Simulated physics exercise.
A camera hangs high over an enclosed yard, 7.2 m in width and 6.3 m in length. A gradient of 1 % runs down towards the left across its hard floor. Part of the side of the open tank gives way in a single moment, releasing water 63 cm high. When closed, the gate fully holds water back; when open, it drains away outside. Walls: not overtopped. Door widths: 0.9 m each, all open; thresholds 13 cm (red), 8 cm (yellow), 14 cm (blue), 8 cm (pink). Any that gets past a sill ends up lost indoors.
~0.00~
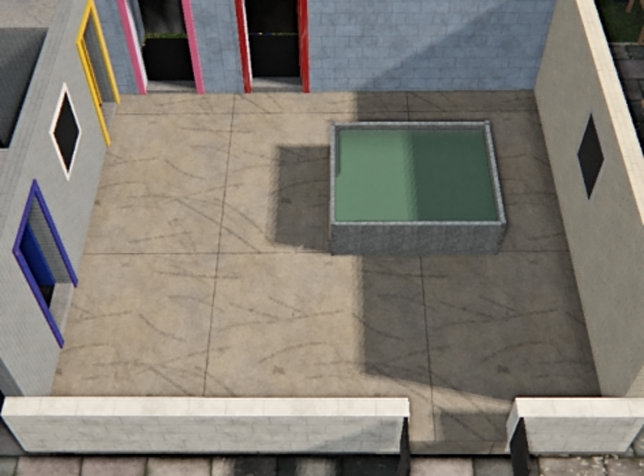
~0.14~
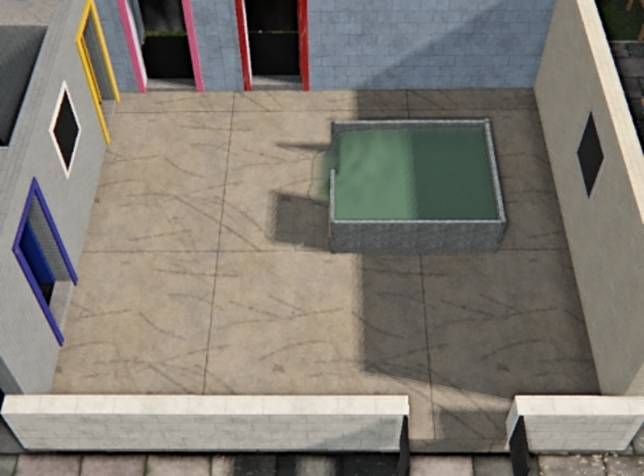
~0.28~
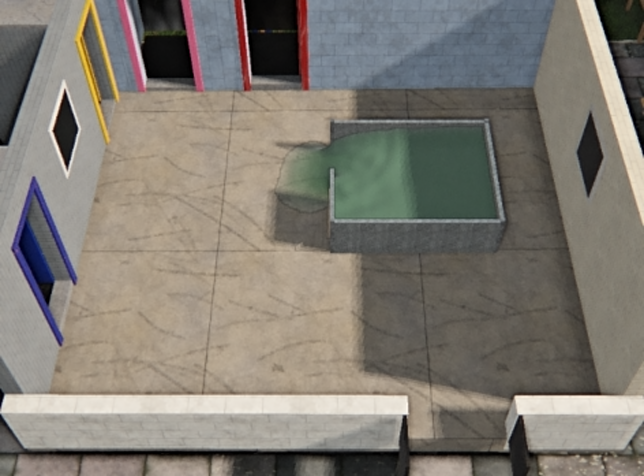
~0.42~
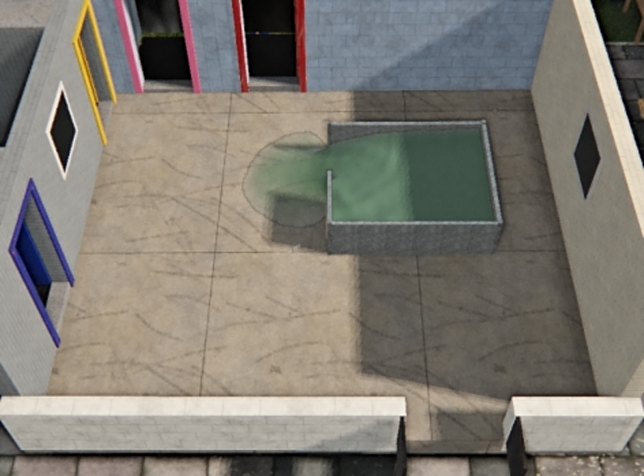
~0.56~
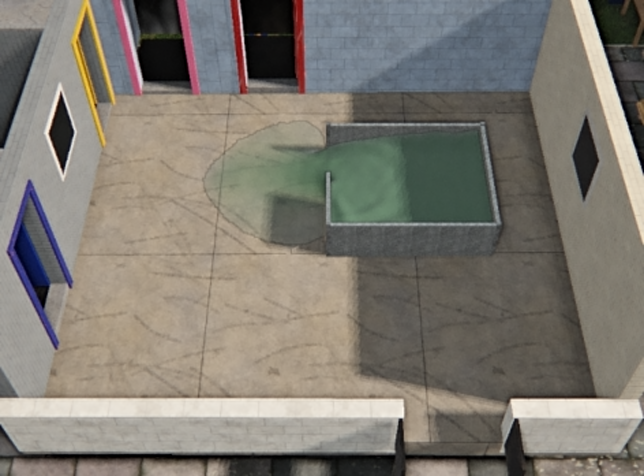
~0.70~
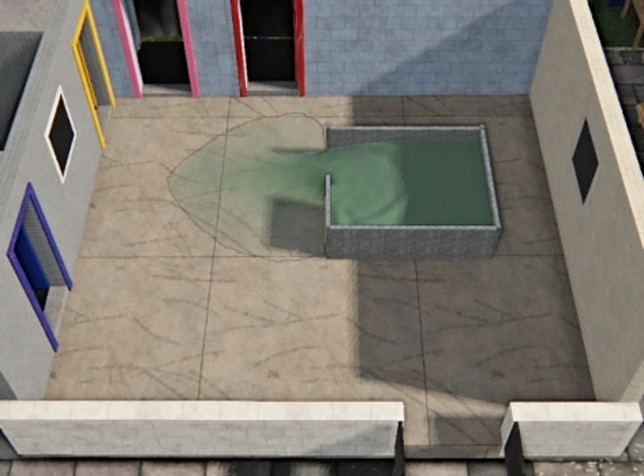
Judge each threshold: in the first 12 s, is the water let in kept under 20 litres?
Verdicts: Red door, kept under; yellow door, not kept under; blue door, kept under; pink door, not kept under.
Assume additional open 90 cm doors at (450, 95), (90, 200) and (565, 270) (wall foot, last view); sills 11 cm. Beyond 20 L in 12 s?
So, in the order given, it's shy of the mark, then beyond the mark, then shy of the mark.
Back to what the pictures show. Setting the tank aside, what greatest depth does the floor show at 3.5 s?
About 26 cm at most.
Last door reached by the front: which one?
Last: Blue.
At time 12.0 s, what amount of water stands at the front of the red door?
About 4.0 cm.
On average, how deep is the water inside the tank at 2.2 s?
About 39 centimetres on average.
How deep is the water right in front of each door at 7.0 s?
You'd get red at 7 cm, yellow at 15 cm, blue at 8 cm, and pink at 13 cm.
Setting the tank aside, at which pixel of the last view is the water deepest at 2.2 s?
Roughly at pixel (114, 103).
After 1.4 s water covers 30 % of the floor and is deepest (38 cm) near (320, 179); red door 4 cm at the sill, 0 L in, yellow door 6 cm at the sill, 0 L in, blue door not reached, pink door not reached.
After 2.2 s water covers 35 % of the floor and is deepest (39 cm) near (114, 103); red door 9 cm at the sill, 1 L in, yellow door 26 cm at the sill, 33 L in, blue door 6 cm at the sill, 0 L in, pink door 13 cm at the sill, 6 L in.
After 3.5 s water covers 40 % of the floor and is deepest (26 cm) near (107, 132); red door 7 cm at the sill, 1 L in, yellow door 24 cm at the sill, 173 L in, blue door 11 cm at the sill, 0 L in, pink door 16 cm at the sill, 32 L in.
After 7.0 s water covers 60 % of the floor and is deepest (17 cm) near (38, 428); red door 7 cm at the sill, 1 L in, yellow door 15 cm at the sill, 298 L in, blue door 8 cm at the sill, 0 L in, pink door 13 cm at the sill, 138 L in.
After 12.0 s water covers 90 % of the floor and is deepest (11 cm) near (38, 428); red door 4 cm at the sill, 1 L in, yellow door 10 cm at the sill, 342 L in, blue door 10 cm at the sill, 0 L in, pink door 9 cm at the sill, 166 L in.
